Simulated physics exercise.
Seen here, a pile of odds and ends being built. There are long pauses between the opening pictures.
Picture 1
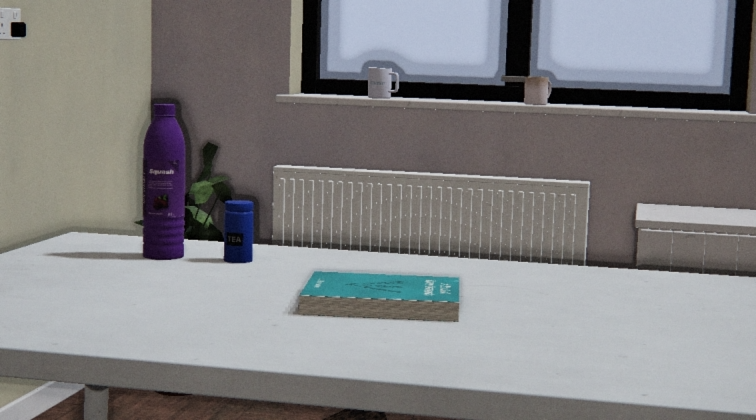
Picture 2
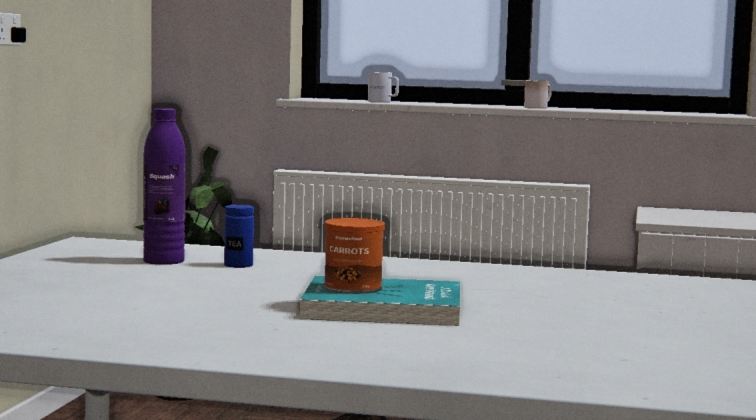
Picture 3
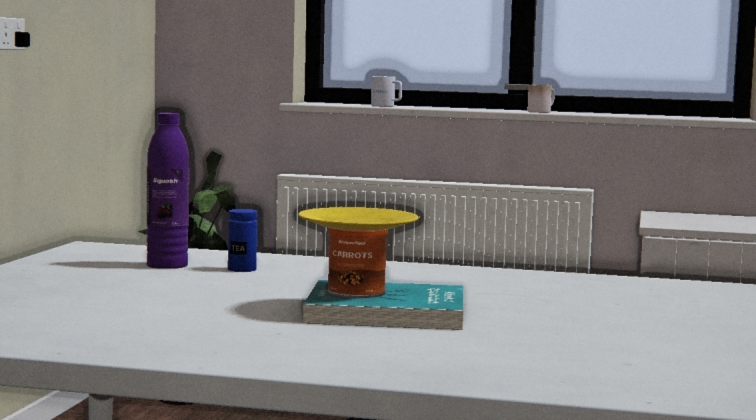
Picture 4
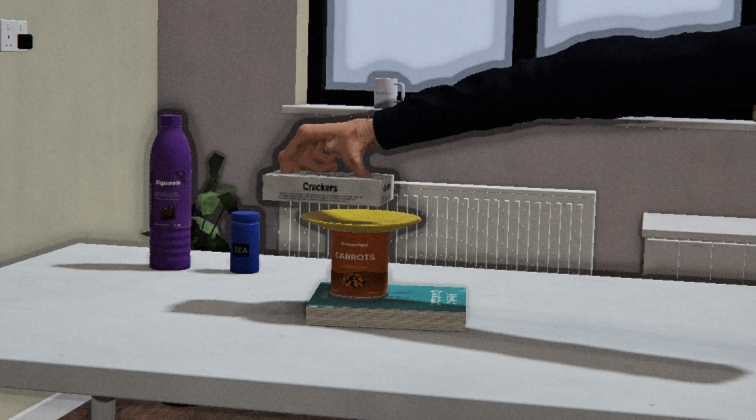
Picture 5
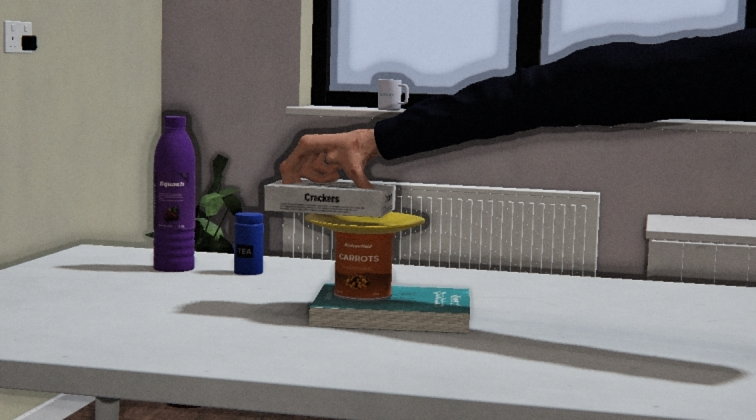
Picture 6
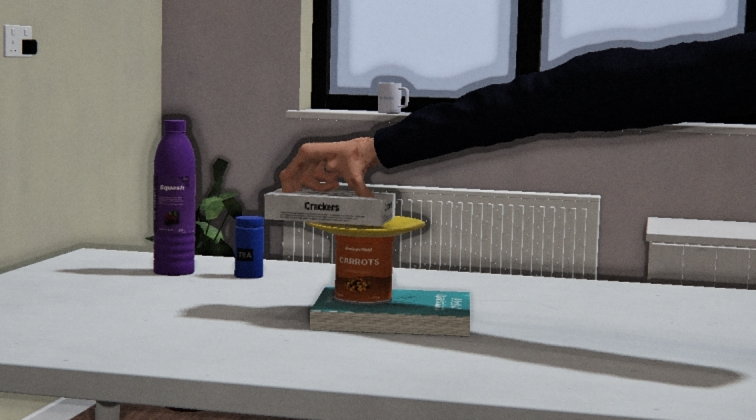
In the video, an orange pot appears on a turquoise book on a white table, then a yellow disc on the pot, and a hand reaching in from the right lowers a white crackers packet onto the disc.
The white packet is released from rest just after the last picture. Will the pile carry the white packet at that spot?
In the end the pile stays up.
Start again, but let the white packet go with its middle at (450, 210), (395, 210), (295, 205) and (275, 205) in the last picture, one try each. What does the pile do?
In the first case it loses its balance; in the second case it stays up; in the third case it loses its balance; in the fourth case it comes apart.
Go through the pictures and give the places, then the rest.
In the first picture, the last thing is not in view yet.
In the second picture, the last thing is not in view yet; turquoise book (383, 300).
In the third picture, the last thing is not in view yet; orange pot (357, 259).
The fourth picture shows coming down; white packet (329, 187); purple bottle (170, 192).
The fifth picture shows coming down; white packet (331, 197); blue shaker (249, 243).
The sixth picture shows in place under the hand; white packet (331, 206).
Then, 0.20 s later than the last frame, all is still.
Then, 0.50 s later than the last frame, white packet resting near (331, 207).
When it is over, all 6 as before. End places, in pixels of the last picture, white packet near (331, 207). The pile holds.
